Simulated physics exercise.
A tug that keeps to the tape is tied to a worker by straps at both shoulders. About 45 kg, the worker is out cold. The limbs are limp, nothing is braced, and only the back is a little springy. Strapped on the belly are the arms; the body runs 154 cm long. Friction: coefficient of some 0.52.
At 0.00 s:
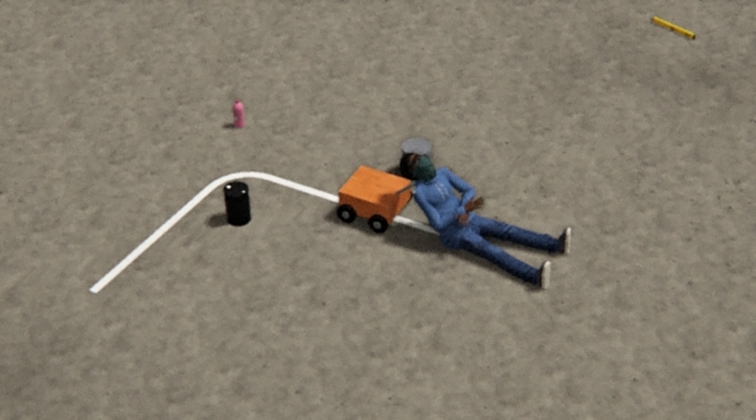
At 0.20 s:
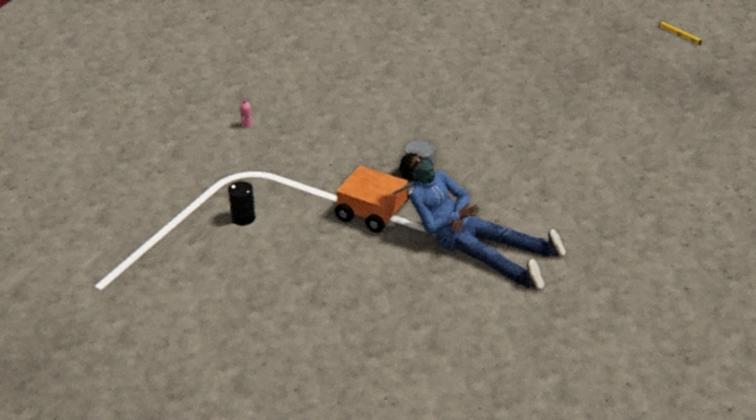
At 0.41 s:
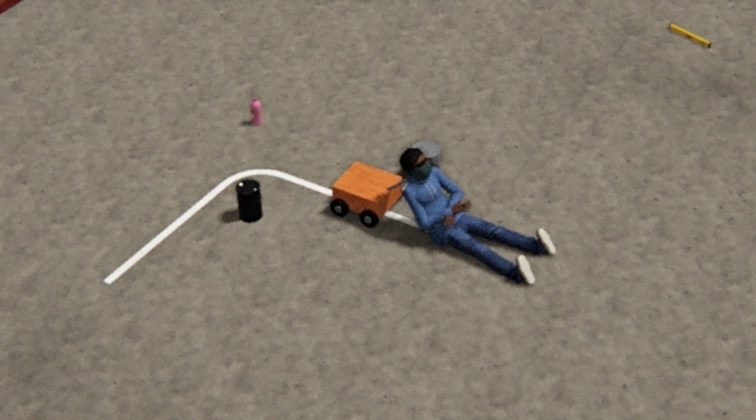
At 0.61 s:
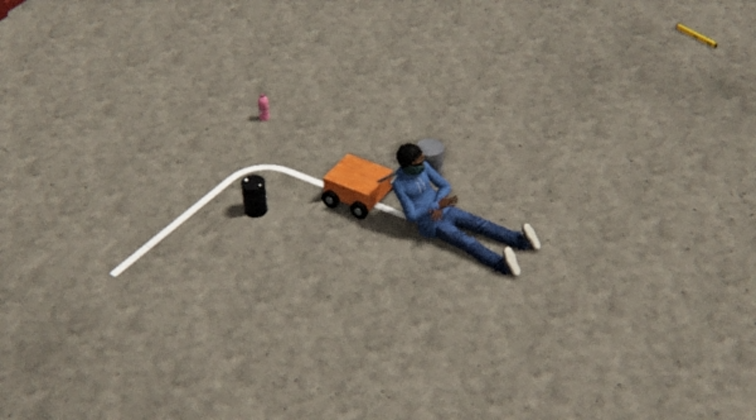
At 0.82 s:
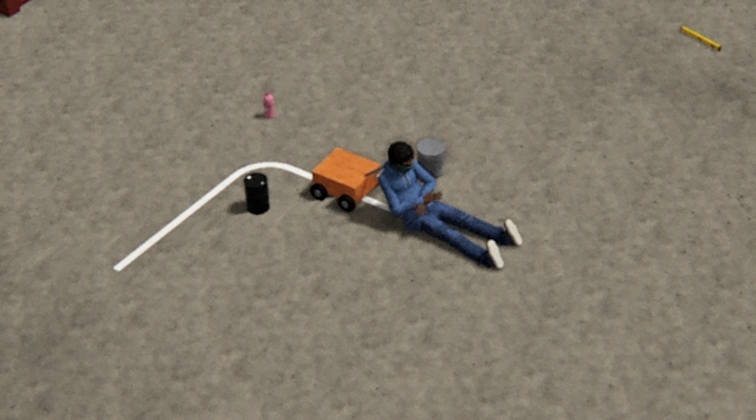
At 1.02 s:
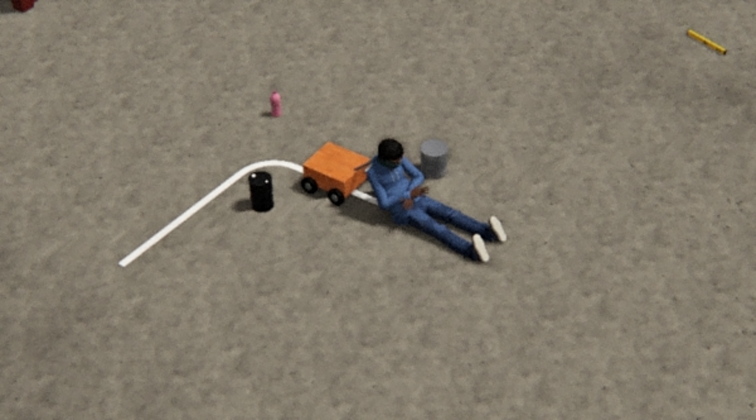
A person in blue slumped limply against a small orange cart on grey ground as it rolled slowly left along a white line, dragging them away from a grey bucket, toward a black bin.
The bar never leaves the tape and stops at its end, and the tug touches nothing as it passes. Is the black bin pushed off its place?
Yes.
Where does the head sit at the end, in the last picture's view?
Somewhere around (105, 218) in the last picture.
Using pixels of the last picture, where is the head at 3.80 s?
(190, 156).
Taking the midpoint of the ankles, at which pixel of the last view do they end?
I'd say somewhere around (223, 204).
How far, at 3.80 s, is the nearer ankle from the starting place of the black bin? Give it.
They are some 50 centimetres apart.
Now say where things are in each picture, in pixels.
Black bin (237, 204), pink bottle (238, 113), grey bucket (416, 159), end of the tape (96, 288), in the first picture.
Black bin (242, 204), pink bottle (246, 113), grey bucket (420, 162); 5 cm hauled, in the second picture.
Black bin (249, 201), pink bottle (256, 111), grey bucket (426, 162); 14 cm hauled, in the third picture.
Black bin (254, 196), pink bottle (263, 107), grey bucket (430, 159); 27 cm hauled, in the fourth picture.
Black bin (257, 194), pink bottle (269, 104), grey bucket (431, 159); 40 cm hauled, in the fifth picture.
Black bin (261, 192), pink bottle (275, 103), grey bucket (434, 160), end of the tape (125, 262); 54 cm hauled, in the sixth picture.
After 2.30 s the black bin is where it stood, near (261, 192) in the last picture's view; the nearer ankle is 109 cm from that spot.
After 3.00 s the black bin is where it stood, near (261, 192) in the last picture's view; the nearer ankle is 79 cm from that spot.
After 3.80 s the black bin is where it stood, near (261, 192) in the last picture's view; the nearer ankle is 53 cm from that spot.
After 4.50 s the black bin is 9 cm from where it stood, near (257, 199) in the last picture's view; the pink bottle where it stood; the nearer ankle is 18 cm from that spot.
By 5.4 s, black bin gets knocked; pink bottle stays put; grey bucket stays put.
